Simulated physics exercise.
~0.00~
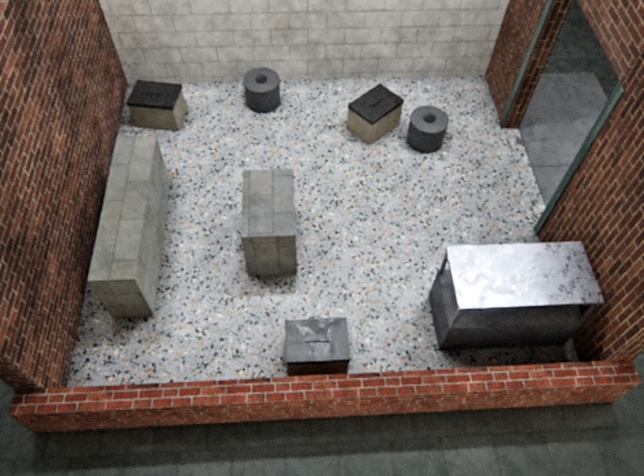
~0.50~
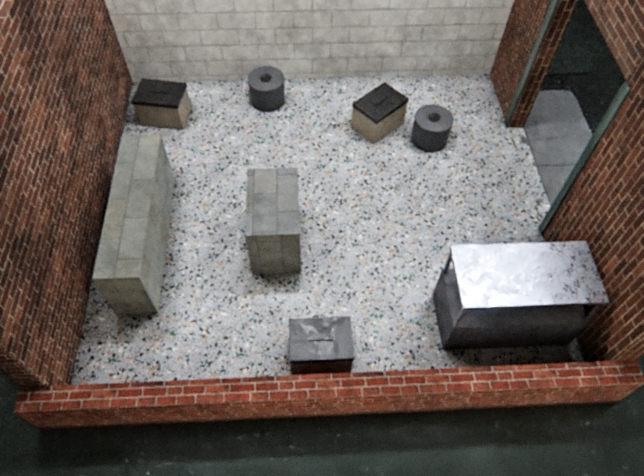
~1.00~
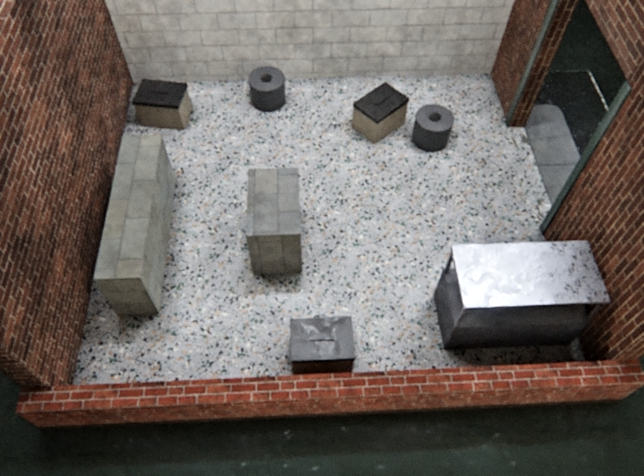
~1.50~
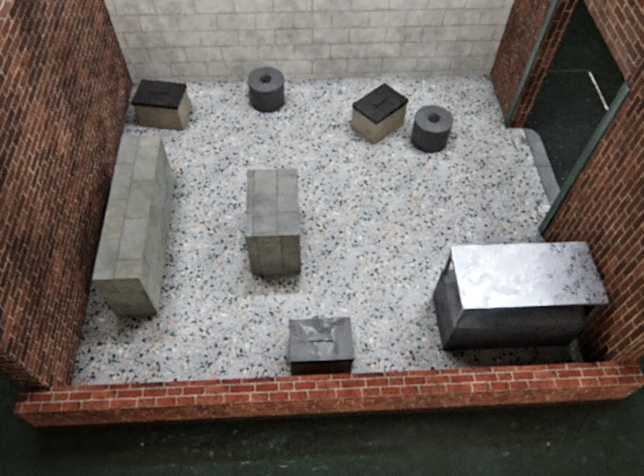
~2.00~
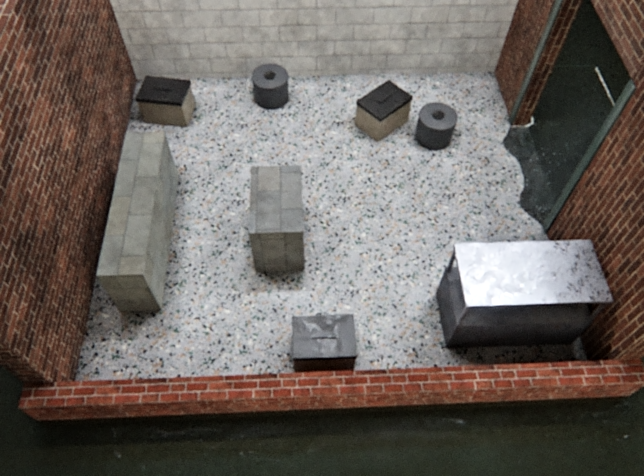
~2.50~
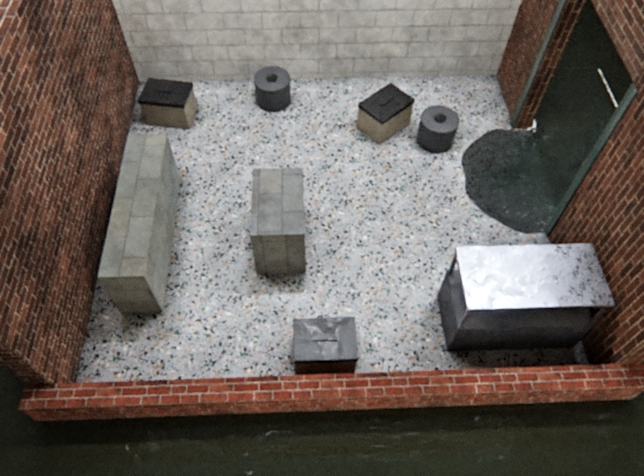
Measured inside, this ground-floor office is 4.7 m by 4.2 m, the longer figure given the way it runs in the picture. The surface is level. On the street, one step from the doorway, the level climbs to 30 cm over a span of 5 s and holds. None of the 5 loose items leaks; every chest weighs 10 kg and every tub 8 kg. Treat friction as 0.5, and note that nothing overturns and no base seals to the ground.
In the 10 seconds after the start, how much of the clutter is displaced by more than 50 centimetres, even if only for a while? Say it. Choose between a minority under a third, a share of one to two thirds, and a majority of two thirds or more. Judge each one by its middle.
A majority of two thirds or more.
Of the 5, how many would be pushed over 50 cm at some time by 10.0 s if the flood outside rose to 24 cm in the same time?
I count 4 of them in that case.
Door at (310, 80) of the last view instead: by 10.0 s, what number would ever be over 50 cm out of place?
The count would be 4.
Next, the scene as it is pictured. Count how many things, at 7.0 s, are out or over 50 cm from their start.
By that point, 3.
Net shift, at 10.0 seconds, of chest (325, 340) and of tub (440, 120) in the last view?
The first is 120 cm from its start, the second 200 cm.
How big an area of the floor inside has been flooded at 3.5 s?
Flooded: Near 3.0 m2.
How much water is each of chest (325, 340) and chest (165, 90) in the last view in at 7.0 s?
Depth approx. 10 cm / 10 cm.
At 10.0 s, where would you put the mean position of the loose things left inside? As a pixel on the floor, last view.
Near (220, 165).
After 3.5 s 0 of 5 are over 50 cm from their spots; 0 afloat.
After 4.5 s 0 of 5 are over 50 cm from their spots; 0 afloat.
After 7.0 s 3 of 5 are over 50 cm from their spots; 5 afloat.
After 10.0 s 4 of 5 are over 50 cm from their spots, and 4 have been at some point; 5 afloat.
